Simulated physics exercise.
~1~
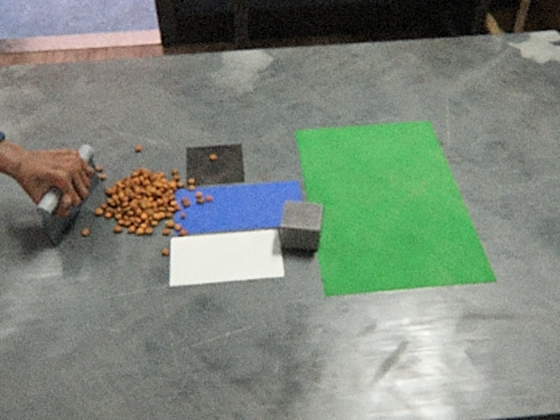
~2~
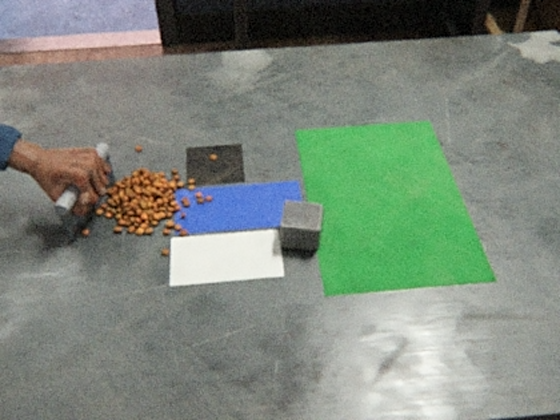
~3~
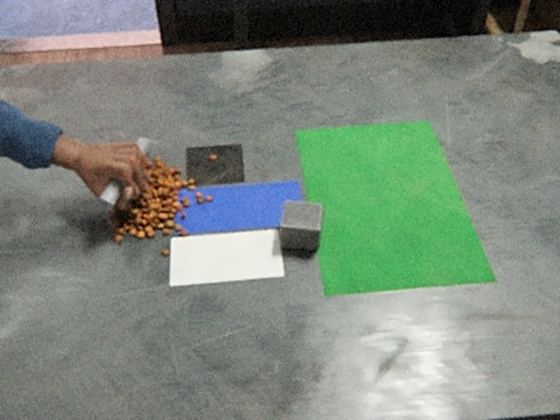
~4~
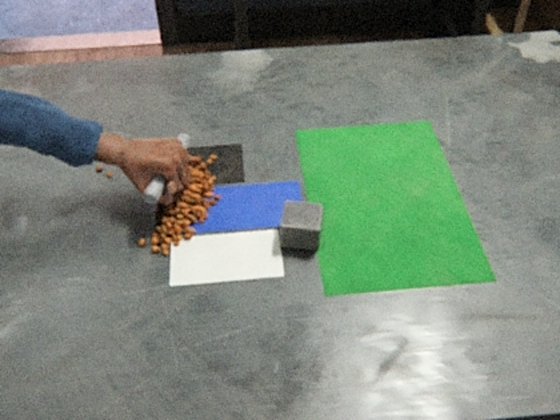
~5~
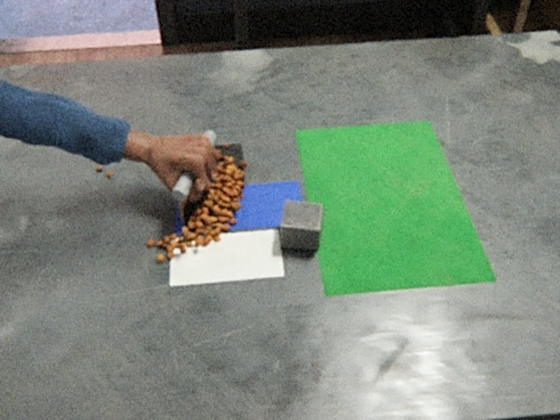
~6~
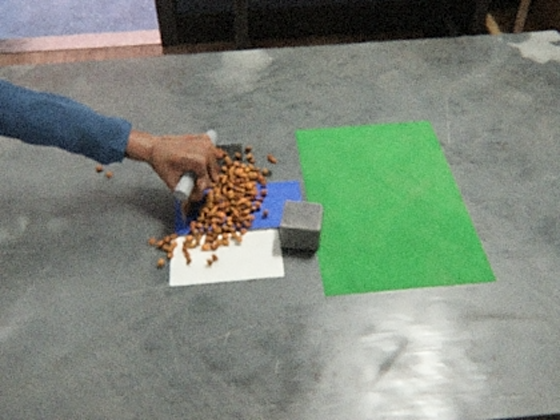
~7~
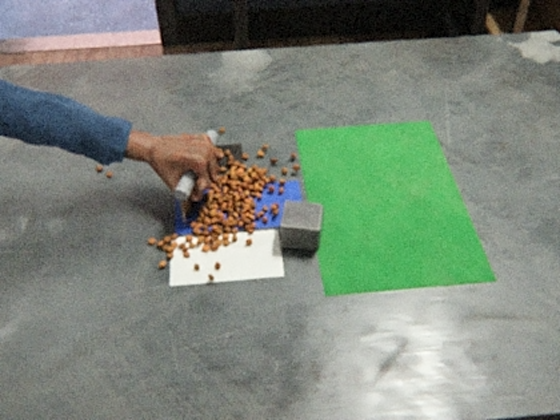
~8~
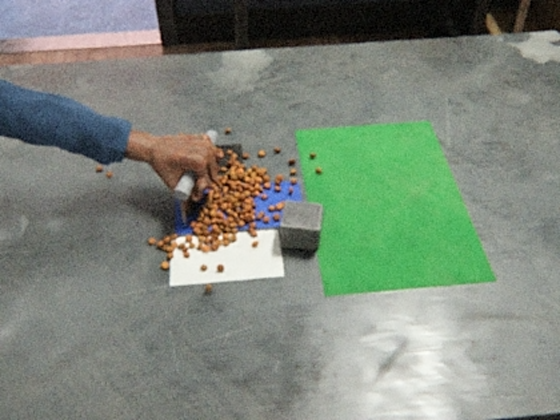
A hand pushed a heap of small brown pellets rightward across a gray table with a scraper, then stopped, and the pellets spread on, ending mostly on the blue mat beside a metal block, with a few rolling onto the green one.
